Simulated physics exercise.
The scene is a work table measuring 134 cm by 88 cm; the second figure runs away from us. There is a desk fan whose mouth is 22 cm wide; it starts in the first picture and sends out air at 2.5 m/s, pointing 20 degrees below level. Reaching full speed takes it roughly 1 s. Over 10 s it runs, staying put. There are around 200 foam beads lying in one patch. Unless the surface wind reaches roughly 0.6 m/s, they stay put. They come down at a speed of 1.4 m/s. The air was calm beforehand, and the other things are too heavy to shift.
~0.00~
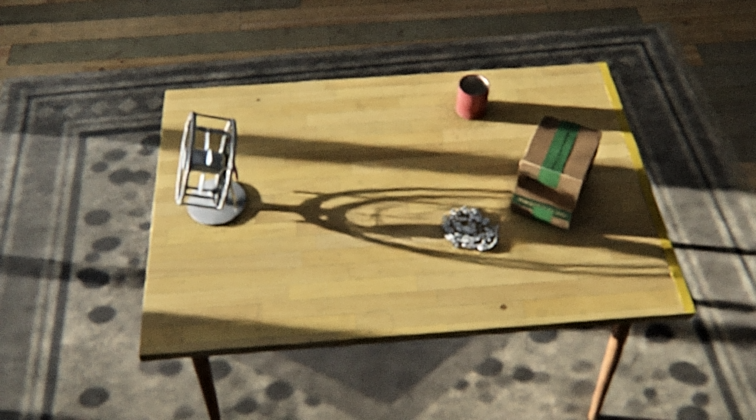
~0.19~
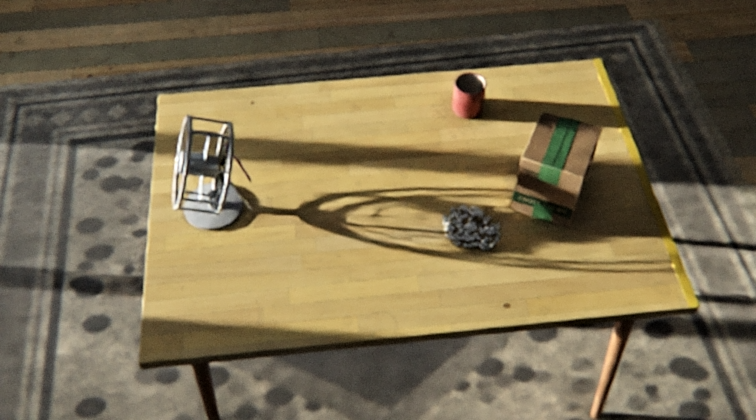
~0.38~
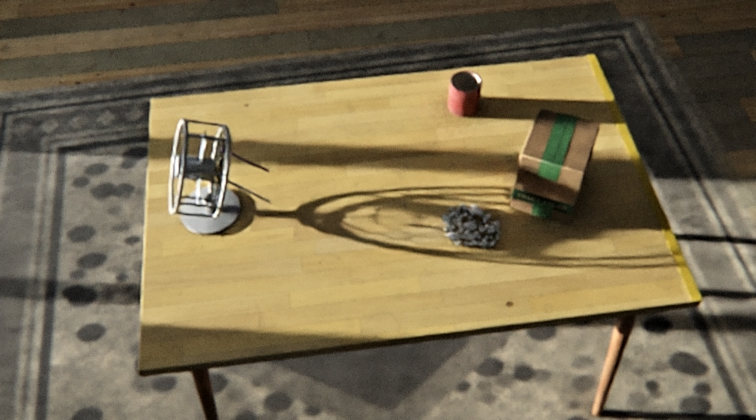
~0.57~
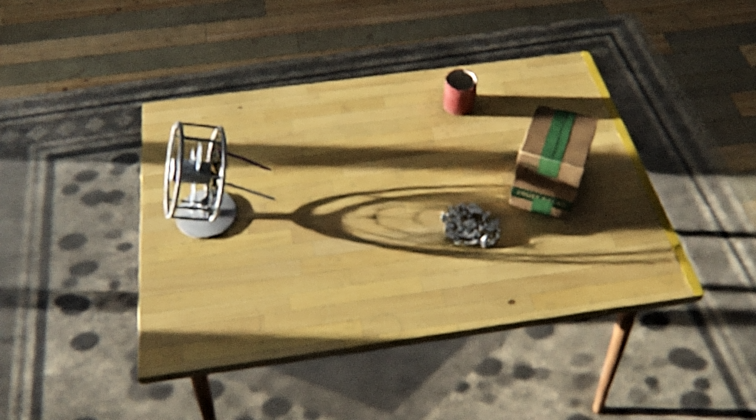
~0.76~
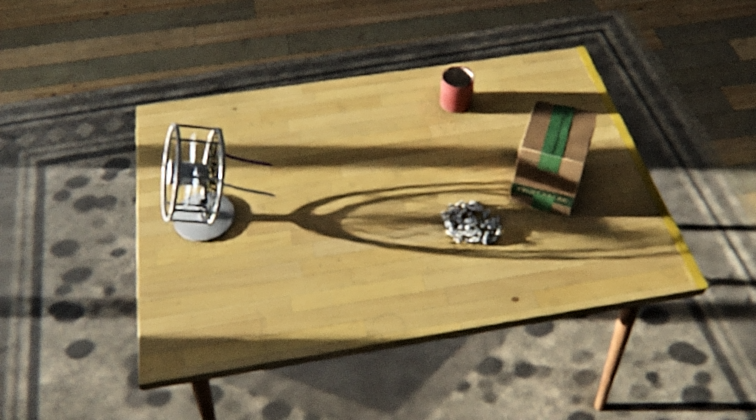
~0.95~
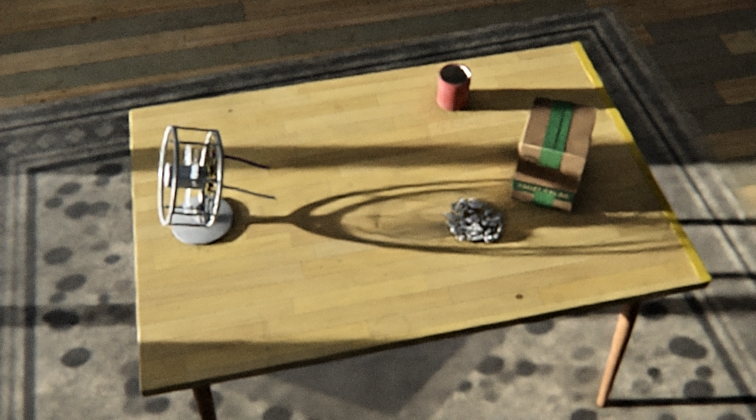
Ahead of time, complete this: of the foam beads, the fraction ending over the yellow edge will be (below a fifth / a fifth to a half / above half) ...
The fraction ending over the yellow edge will be a fifth to a half.
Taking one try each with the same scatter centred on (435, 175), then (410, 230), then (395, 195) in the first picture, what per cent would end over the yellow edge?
Try by try: About 90 per cent, 10 per cent and 90 per cent.
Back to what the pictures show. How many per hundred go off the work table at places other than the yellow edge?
The share is about 70 %.
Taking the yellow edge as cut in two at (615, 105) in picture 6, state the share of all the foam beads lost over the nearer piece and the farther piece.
30 % nearer; 0 % farther.
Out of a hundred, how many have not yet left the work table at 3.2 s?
That comes to roughly 0 % remaining.
After 2.0 s, 32 % are over the yellow edge; 100 % have settled or left.
After 3.2 s, 32 % are over the yellow edge; 100 % have settled or left.
After 5.5 s, 32 % are over the yellow edge; 100 % have settled or left.
After 10.0 s, at the end, 32 % are over the yellow edge.
